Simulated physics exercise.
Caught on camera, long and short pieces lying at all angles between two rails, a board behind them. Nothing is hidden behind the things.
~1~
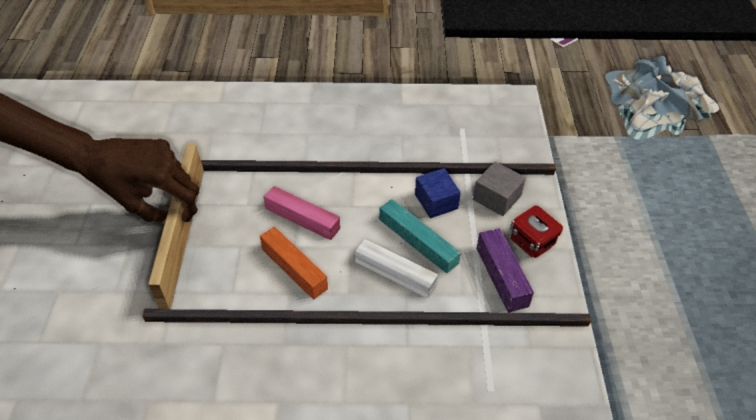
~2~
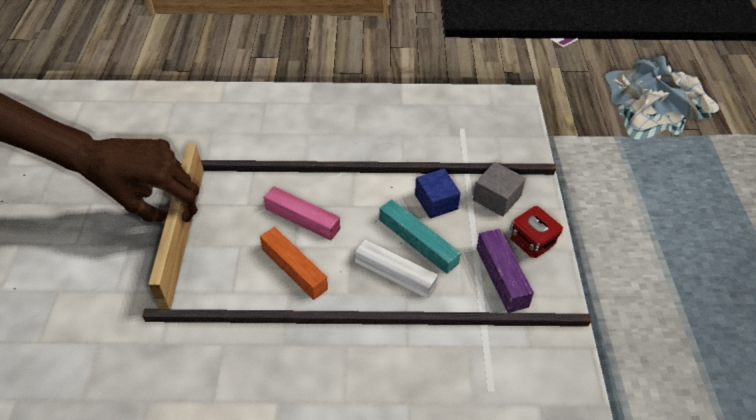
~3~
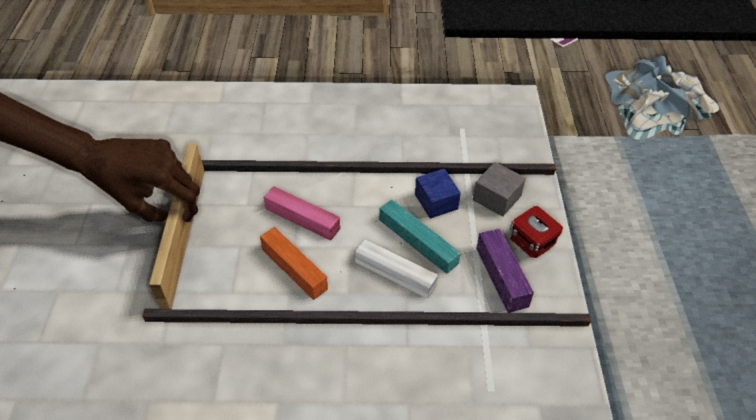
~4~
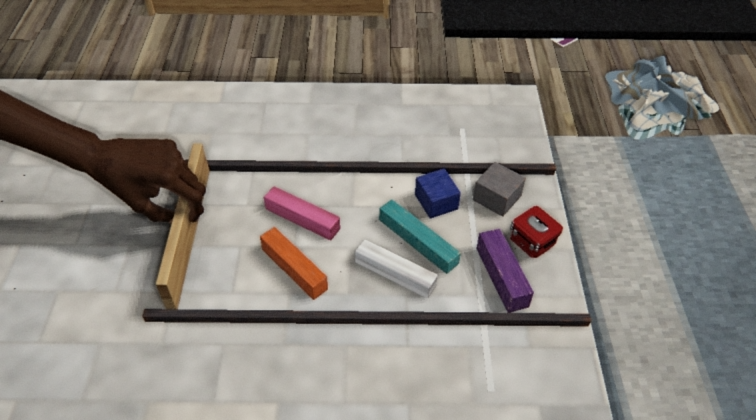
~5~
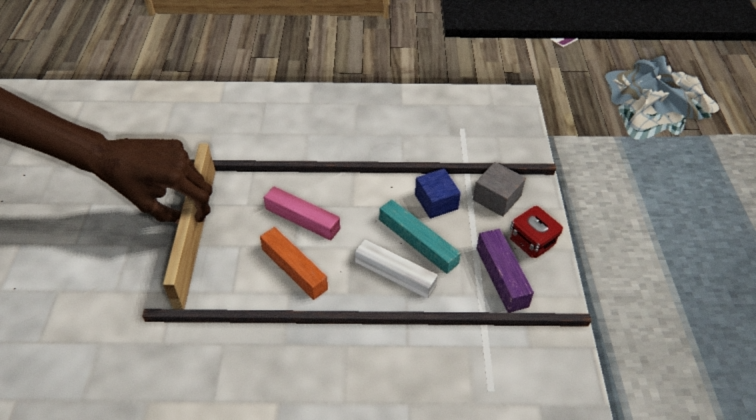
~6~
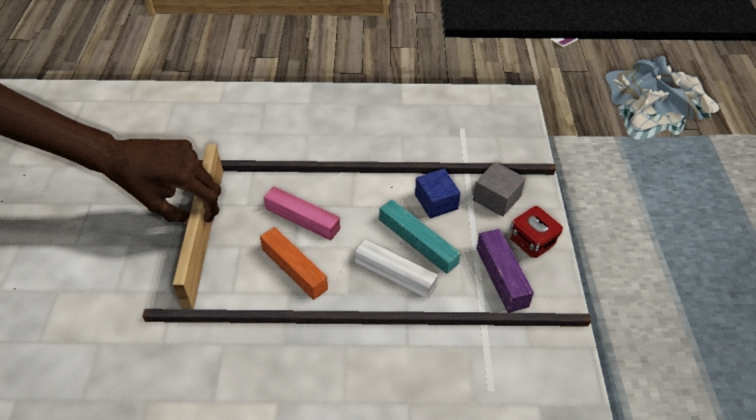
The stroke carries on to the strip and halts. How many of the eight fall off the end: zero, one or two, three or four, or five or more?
Here the number that fall off is zero.
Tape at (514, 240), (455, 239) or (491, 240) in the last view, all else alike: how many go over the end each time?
It would be 3, 0 and 2.
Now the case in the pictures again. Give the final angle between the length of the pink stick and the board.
Some 15 degrees.
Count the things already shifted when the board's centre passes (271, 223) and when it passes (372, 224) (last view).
By then 2, and 4.
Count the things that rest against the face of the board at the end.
In contact: 2.
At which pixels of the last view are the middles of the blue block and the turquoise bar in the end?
The blue block stops around (521, 183); the turquoise bar around (520, 231).
Soon after, none off yet; red case at rest near (536, 233); grey block at rest near (499, 189); purple bar at rest near (504, 269).
In the end, the number that fall off is zero.
